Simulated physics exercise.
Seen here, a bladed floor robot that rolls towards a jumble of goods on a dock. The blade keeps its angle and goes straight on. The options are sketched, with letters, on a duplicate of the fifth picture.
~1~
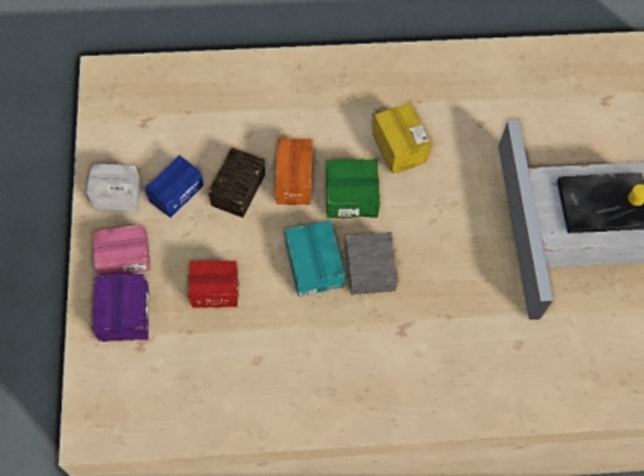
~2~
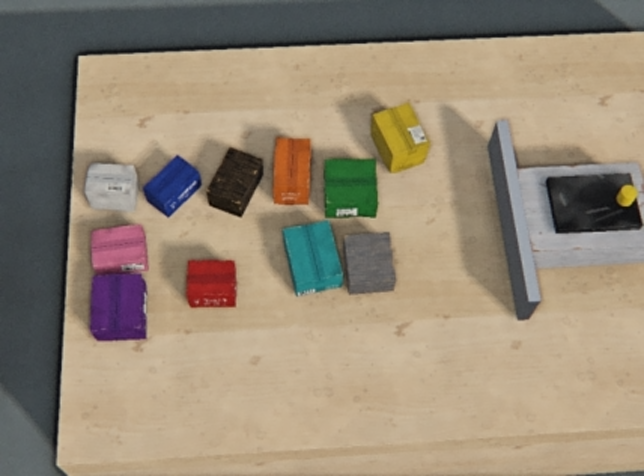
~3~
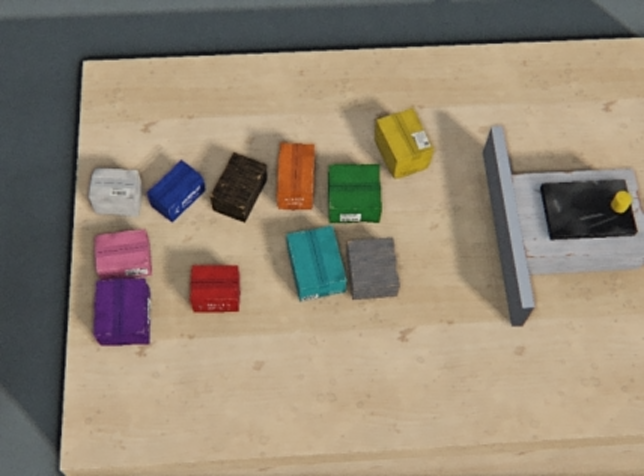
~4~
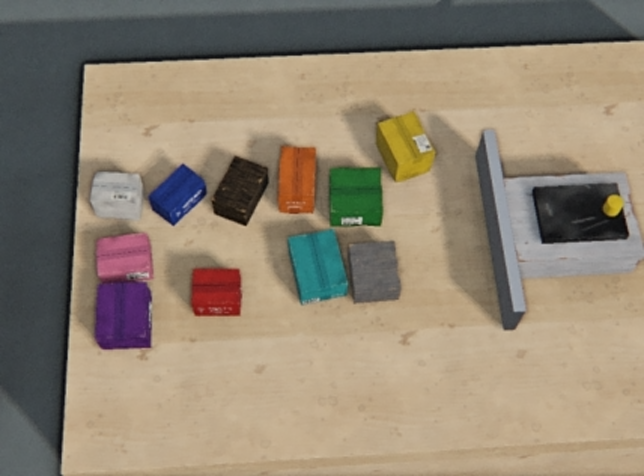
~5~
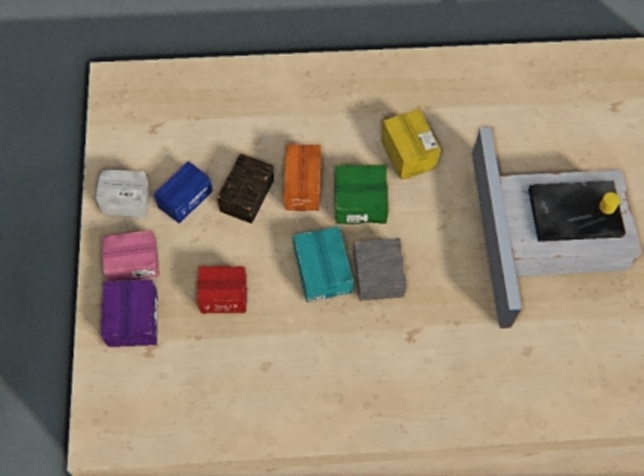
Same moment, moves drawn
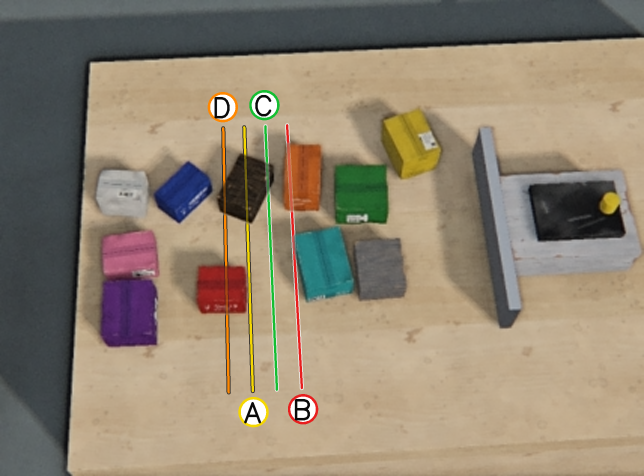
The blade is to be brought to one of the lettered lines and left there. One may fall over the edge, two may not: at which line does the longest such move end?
The farthest such stop is A.
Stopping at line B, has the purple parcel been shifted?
By then, no.
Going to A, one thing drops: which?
It is the white parcel.
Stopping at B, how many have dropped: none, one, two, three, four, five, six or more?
The count is none.
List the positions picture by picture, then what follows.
In the first frame, green box (352, 189); yellow parcel (401, 139); blue box (175, 187).
In the second frame, robot (588, 203); red box (212, 284).
In the third frame, robot (582, 209); turquoise parcel (316, 263).
In the fourth frame, robot (573, 213); white parcel (118, 197).
In the fifth frame, robot (570, 210); purple parcel (130, 313); orange box (303, 178); green box (361, 195).
On the marked copy, A at (248, 250); B at (294, 248); C at (271, 249); D at (226, 251).
Taking A. A third of the way, robot (481, 215); yellow parcel (373, 141); white parcel (124, 194).
Two thirds of the way, robot (393, 220); blue box (163, 199); yellow parcel (344, 129).
When it is over, robot (323, 223); white parcel over the edge; purple parcel (82, 325); one fallen.
As for the rest, B is within the limit but short; C is within the limit but short; D drops two.
